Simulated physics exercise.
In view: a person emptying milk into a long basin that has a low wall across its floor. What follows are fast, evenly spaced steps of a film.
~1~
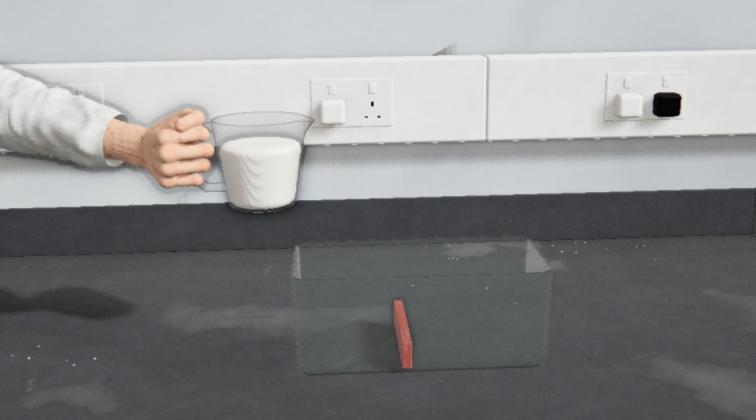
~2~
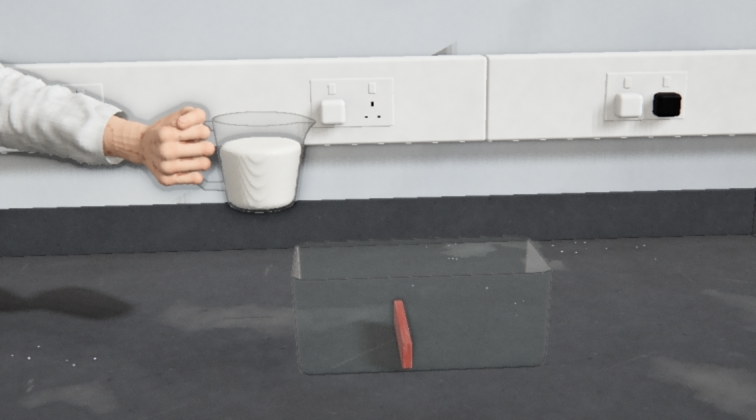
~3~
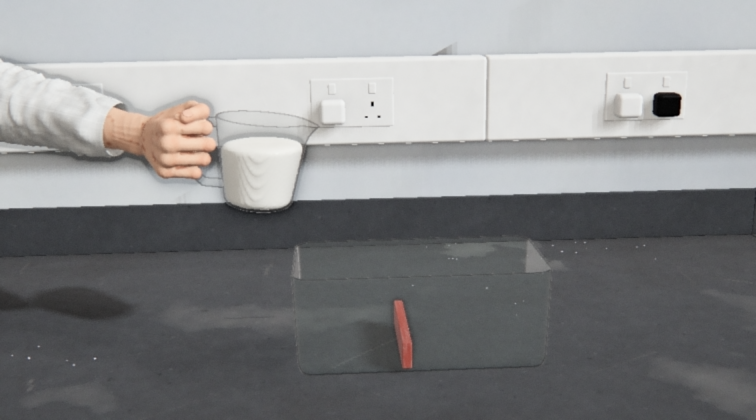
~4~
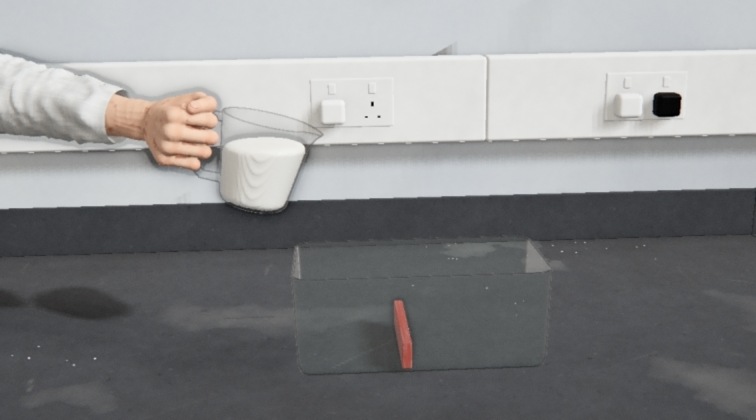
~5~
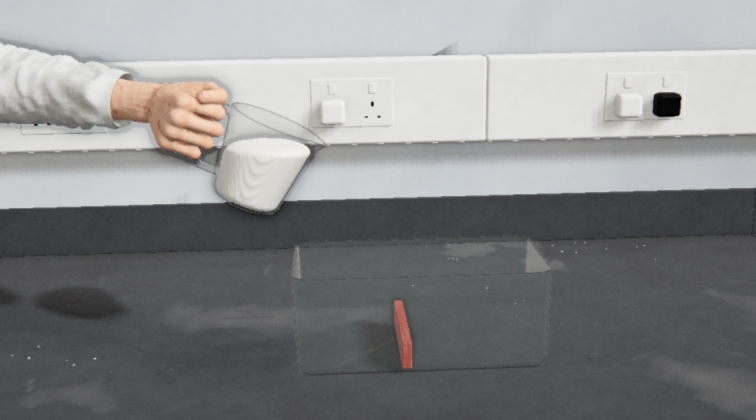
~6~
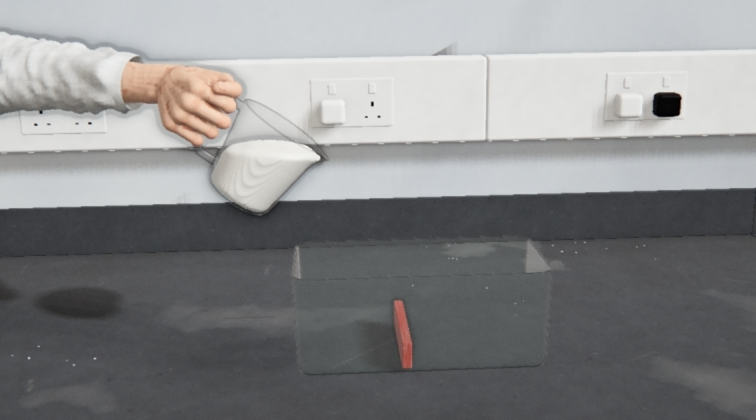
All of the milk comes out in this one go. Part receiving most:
Left.
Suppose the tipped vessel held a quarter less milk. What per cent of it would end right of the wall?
Near 10 %.
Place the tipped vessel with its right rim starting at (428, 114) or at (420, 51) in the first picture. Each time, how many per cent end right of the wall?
First try 85 %, second try 80 %.
A moment on, the tilt is 96° and 52 per cent is still to pour, 19 is left of the wall and 0 right of it.
Next, the tilt is 103° and 9 per cent is still to pour, 76 is left of the wall and 2 right of it.
Then the tilt is 103° and 1 per cent is still to pour, 85 is left of the wall and 8 right of it.
Later the tilt is 103° and 0 per cent is still to pour, 85 is left of the wall and 10 right of it.
In the end 85 per cent lies left of the wall, 10 right of it and 5 outside.
